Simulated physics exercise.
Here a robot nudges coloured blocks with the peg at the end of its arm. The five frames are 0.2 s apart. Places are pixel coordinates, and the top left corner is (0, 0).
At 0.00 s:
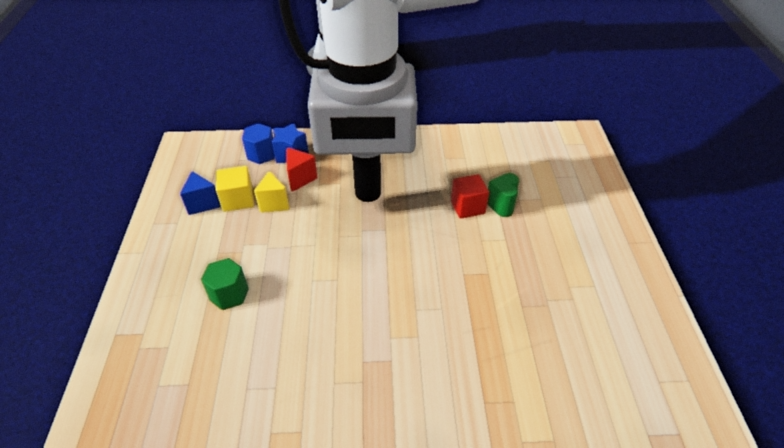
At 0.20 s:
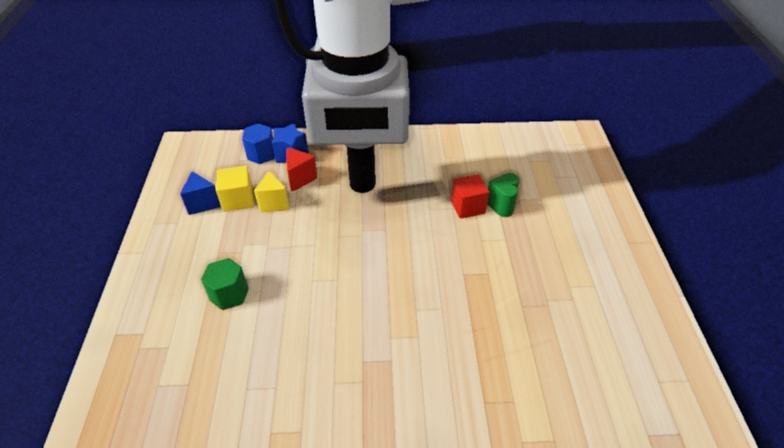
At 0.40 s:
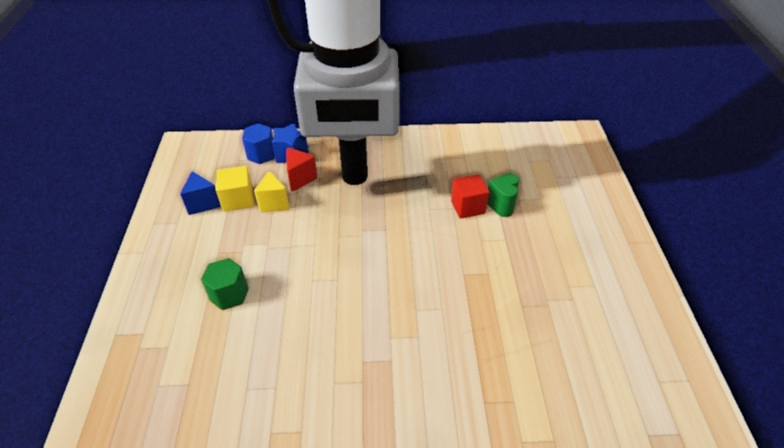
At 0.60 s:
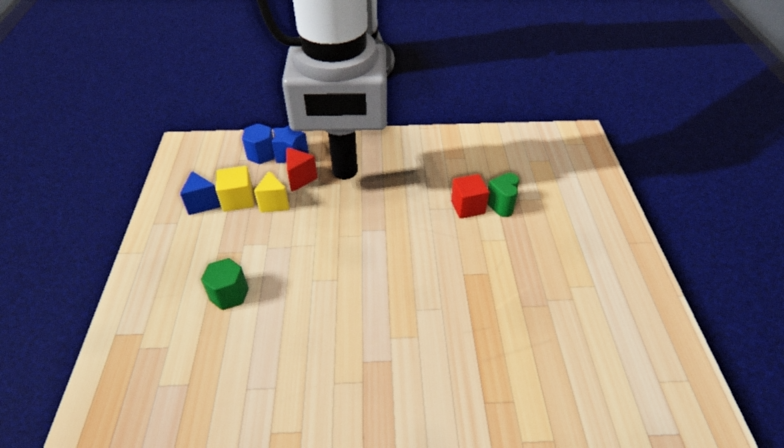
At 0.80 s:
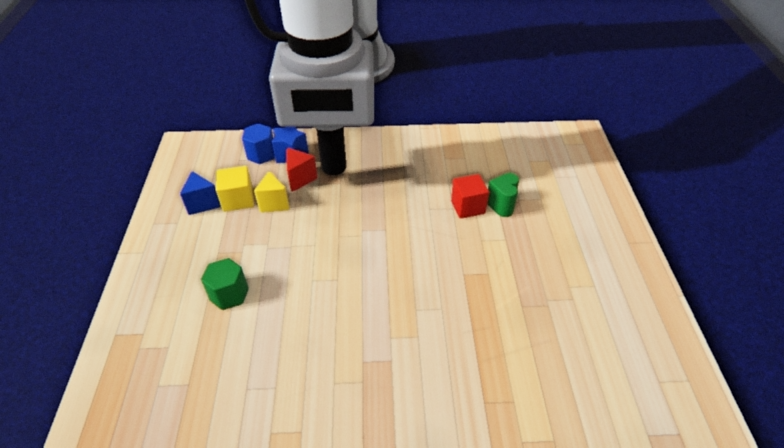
The robot's peg moves left and slightly back toward the red block while the blocks stay still.
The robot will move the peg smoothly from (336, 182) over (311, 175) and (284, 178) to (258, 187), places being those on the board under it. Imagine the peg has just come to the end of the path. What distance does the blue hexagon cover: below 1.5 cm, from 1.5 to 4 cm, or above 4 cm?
If I had to pick, the blue hexagon travels less than 1.5 cm here.
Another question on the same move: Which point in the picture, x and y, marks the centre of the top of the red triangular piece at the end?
Its top centre lands on (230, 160).
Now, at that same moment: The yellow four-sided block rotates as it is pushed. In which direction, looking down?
It makes a counterclockwise turn.
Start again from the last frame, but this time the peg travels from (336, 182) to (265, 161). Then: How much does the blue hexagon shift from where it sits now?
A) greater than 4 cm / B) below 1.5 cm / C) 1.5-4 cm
C (1.5-4 cm)
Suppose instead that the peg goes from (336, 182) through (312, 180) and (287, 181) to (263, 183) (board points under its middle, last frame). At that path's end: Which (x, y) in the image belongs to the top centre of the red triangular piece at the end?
Its top centre lands on (240, 152).
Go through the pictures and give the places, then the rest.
Tip of the peg at (368, 194), middles of tops, blue triangular piece at (195, 182), yellow four-sided block at (232, 177), blue hexagon at (257, 132), red triangular piece at (297, 157), in the first frame.
Peg at (363, 186), nothing pushed, in the second frame.
Peg at (355, 178), nothing pushed, in the third frame.
Peg at (345, 172), nothing pushed, in the fourth frame.
Peg at (334, 168), blue triangular piece at (195, 182), yellow four-sided block at (232, 177), blue hexagon at (257, 132), red triangular piece at (297, 157), in the fifth frame.
On the path given first. One third of the way, peg at (308, 162); red triangular piece at (282, 156), turned 45° anticlockwise.
Two thirds of the way, peg at (281, 165); red triangular piece at (256, 160), turned 60° anticlockwise.
At the end, peg at (255, 174); blue triangular piece at (189, 187), turned 20° clockwise; yellow four-sided block at (221, 179), turned 45° anticlockwise; blue hexagon unmoved; red triangular piece at (230, 160), turned 45° anticlockwise.
